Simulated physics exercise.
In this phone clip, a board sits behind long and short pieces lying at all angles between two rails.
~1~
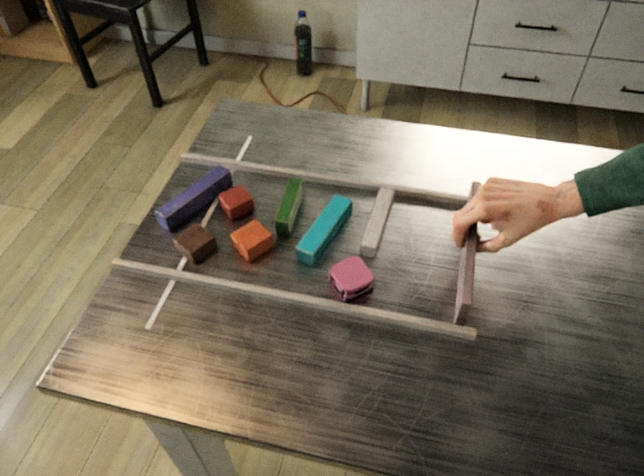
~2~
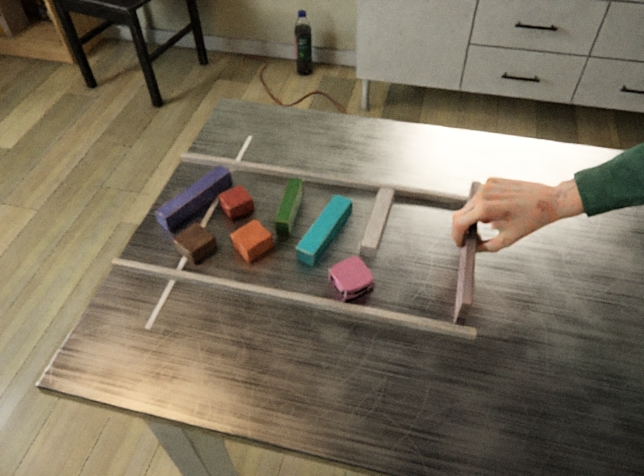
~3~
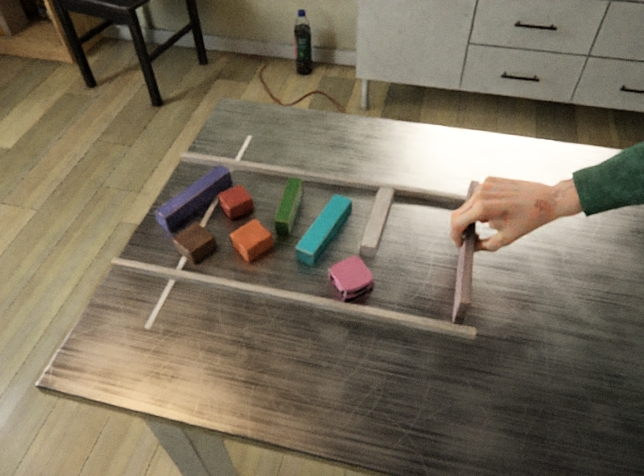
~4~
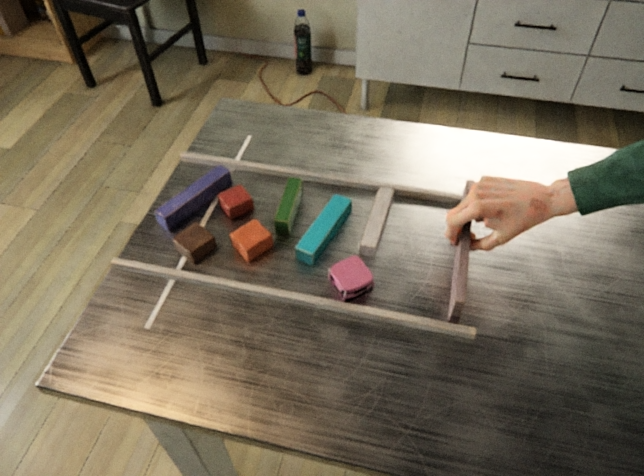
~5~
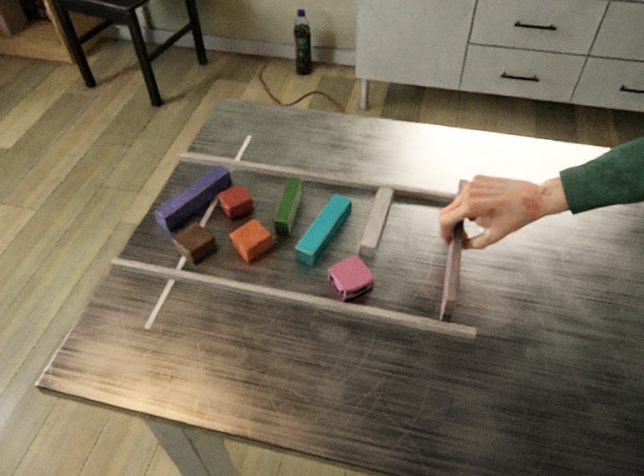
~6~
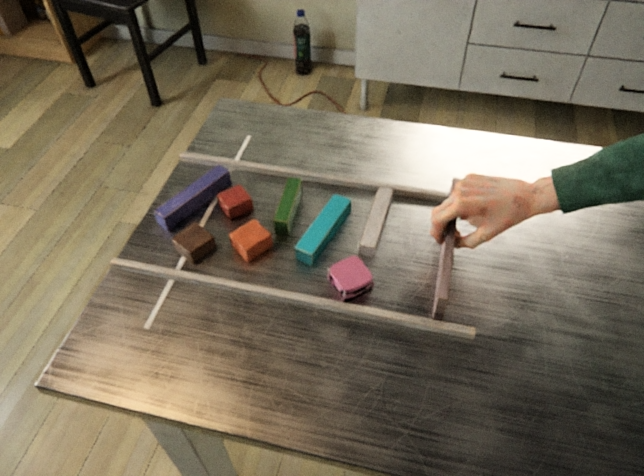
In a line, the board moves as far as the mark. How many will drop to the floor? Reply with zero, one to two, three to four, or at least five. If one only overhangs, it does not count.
It comes to one to two.
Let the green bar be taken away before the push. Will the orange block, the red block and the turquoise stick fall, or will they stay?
The orange block stays put; the red block stays put; the turquoise stick stays put.
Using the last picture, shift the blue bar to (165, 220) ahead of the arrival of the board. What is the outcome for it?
I reckon the blue bar drops away.
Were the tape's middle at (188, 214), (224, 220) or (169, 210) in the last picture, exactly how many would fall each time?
Tallies in the order given: 4, 0, 6.
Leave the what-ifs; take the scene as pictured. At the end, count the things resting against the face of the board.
Contact count: 2.
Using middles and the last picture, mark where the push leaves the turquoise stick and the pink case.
Final spots - turquoise stick (185, 202), pink case (171, 245).
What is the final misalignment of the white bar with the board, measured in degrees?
The angle is some 0°.
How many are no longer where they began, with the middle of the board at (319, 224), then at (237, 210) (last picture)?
Well, it's 4 at the first one and 8 at the second.
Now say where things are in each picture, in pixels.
In the first frame, blue bar (196, 197); brown block (195, 243); red block (236, 202); board (468, 249); tape (207, 217).
In the second frame, brown block (195, 243); orange block (252, 241).
In the third frame, red block (236, 202); pink case (352, 279).
In the fourth frame, blue bar (195, 197); green bar (289, 205).
In the fifth frame, brown block (195, 243); turquoise stick (325, 229).
In the sixth frame, blue bar (195, 197); brown block (194, 243); red block (235, 202); board (448, 245); tape (206, 217).
Soon after, none off yet; blue bar at rest near (195, 197); brown block at rest near (194, 243); red block at rest near (235, 202).
Then, none off yet; blue bar moved a little near (167, 191); brown block moved about its own width near (146, 243); red block moved well along near (183, 200).
At rest, the number that fall off is one or two; fallen, brown block and blue bar.
